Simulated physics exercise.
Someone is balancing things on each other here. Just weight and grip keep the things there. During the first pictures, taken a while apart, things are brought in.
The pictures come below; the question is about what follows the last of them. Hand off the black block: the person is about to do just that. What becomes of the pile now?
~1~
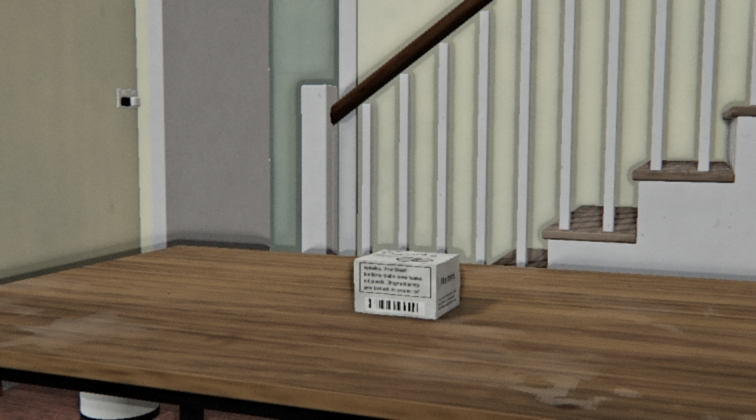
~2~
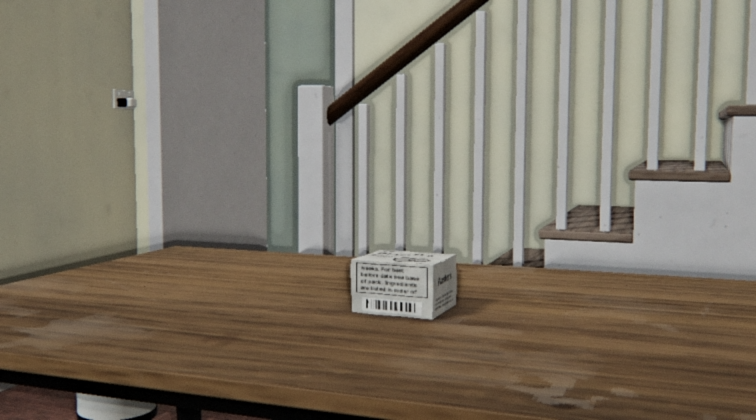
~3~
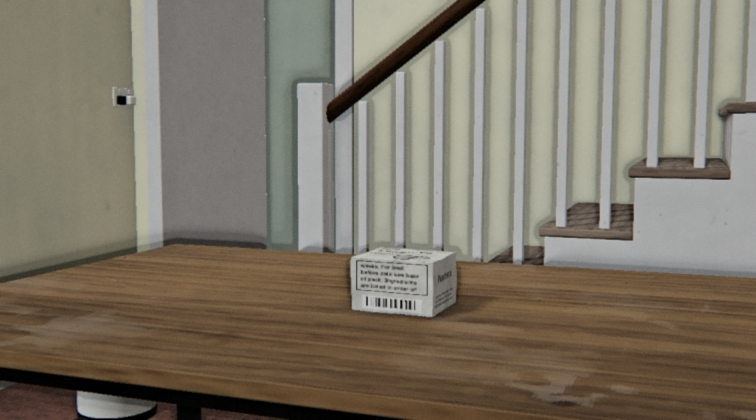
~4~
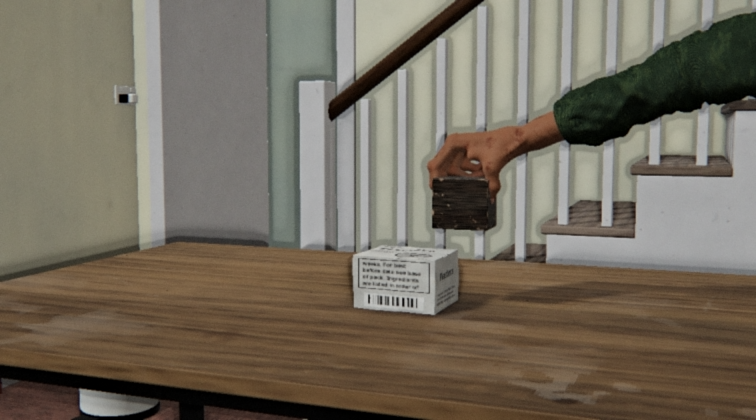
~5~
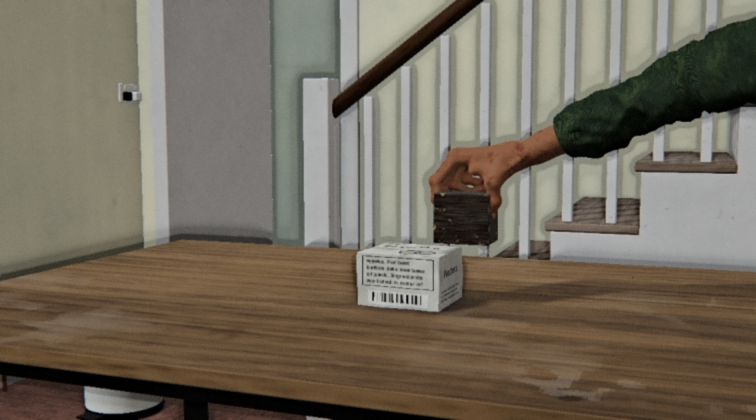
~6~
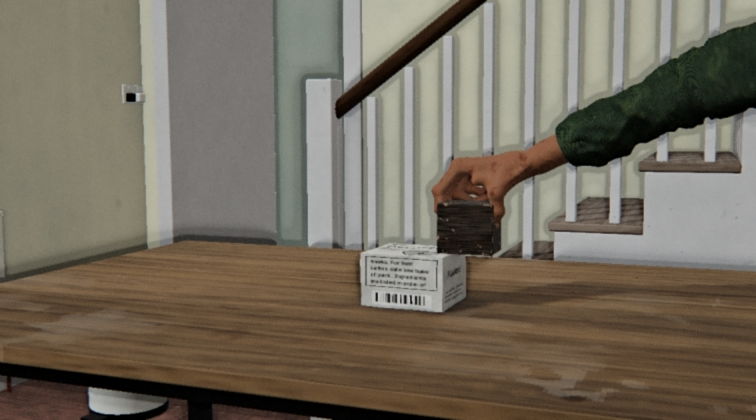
The pile falls over.
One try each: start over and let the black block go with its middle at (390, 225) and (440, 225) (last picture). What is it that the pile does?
The pile remains stable in the first case, then in the second case it remains stable.
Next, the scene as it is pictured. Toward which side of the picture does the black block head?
That would be the viewer's right.
Then, 0.20 s after the last picture, black block tipped 23° from how it was near (478, 235).
Then, 0.30 s after the last picture, black block now fallen.
Then, 0.50 s after the last picture, nothing new.
At rest, fallen, black block; white box in place. Seen from the same camera at the end, black block near (501, 279). The pile gives way.
